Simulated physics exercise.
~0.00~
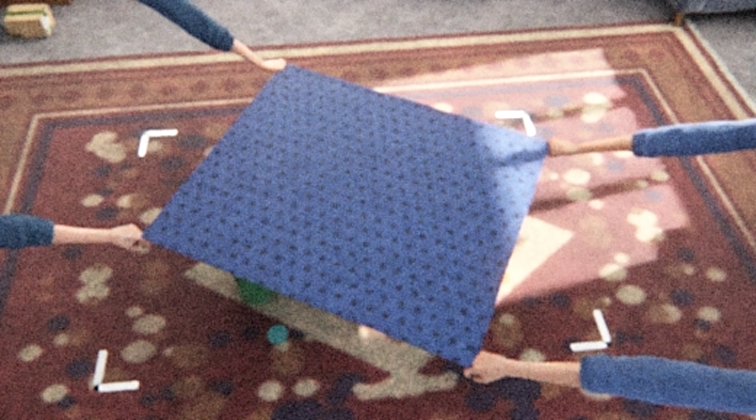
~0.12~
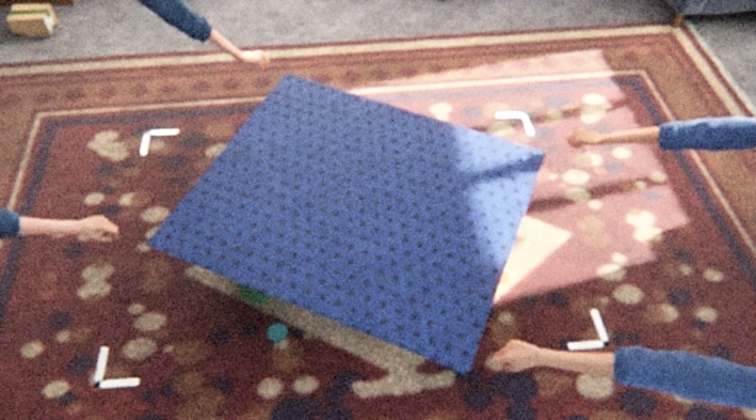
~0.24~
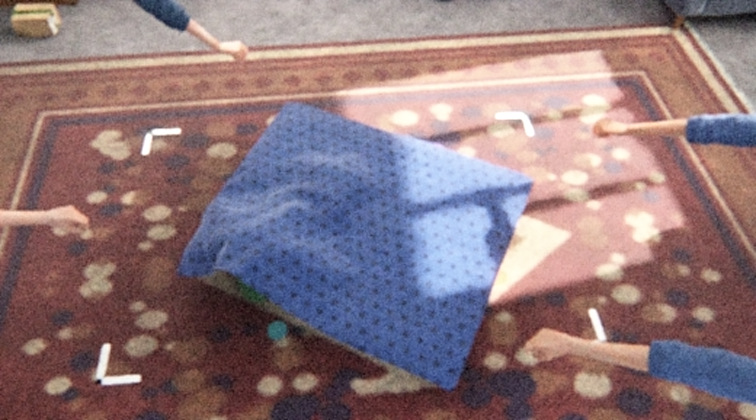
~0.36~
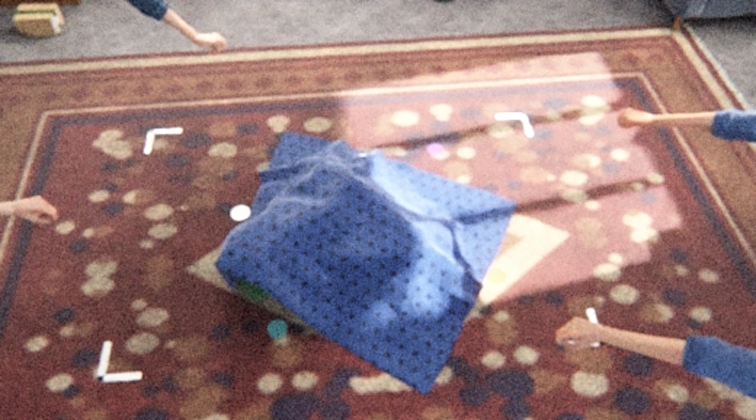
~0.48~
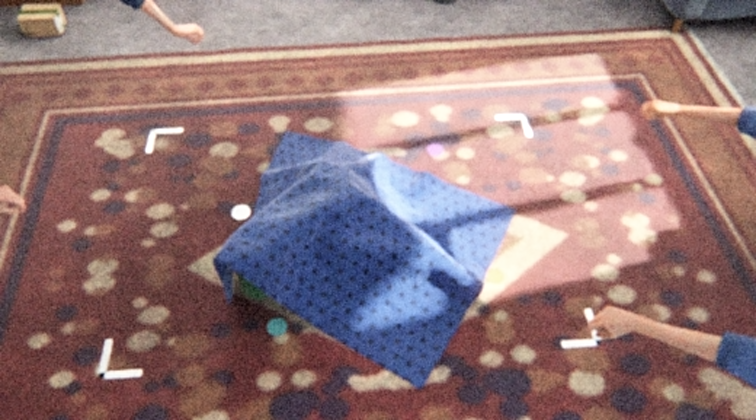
A blue patterned sheet is stretched flat by four hands, two at the left and two at the right, above a dark red patterned rug seen from above at an angle. White corner marks lie around it, a teal plate shows below its lower edge, and sunlight falls across the right side. The hands let go and draw outward as the sheet drops. Its left side crumples first, then it drapes over something upright, forming a raised peak with folds. It ends tented, its edges mostly off the rug, with the teal plate and a white coaster at the left uncovered.
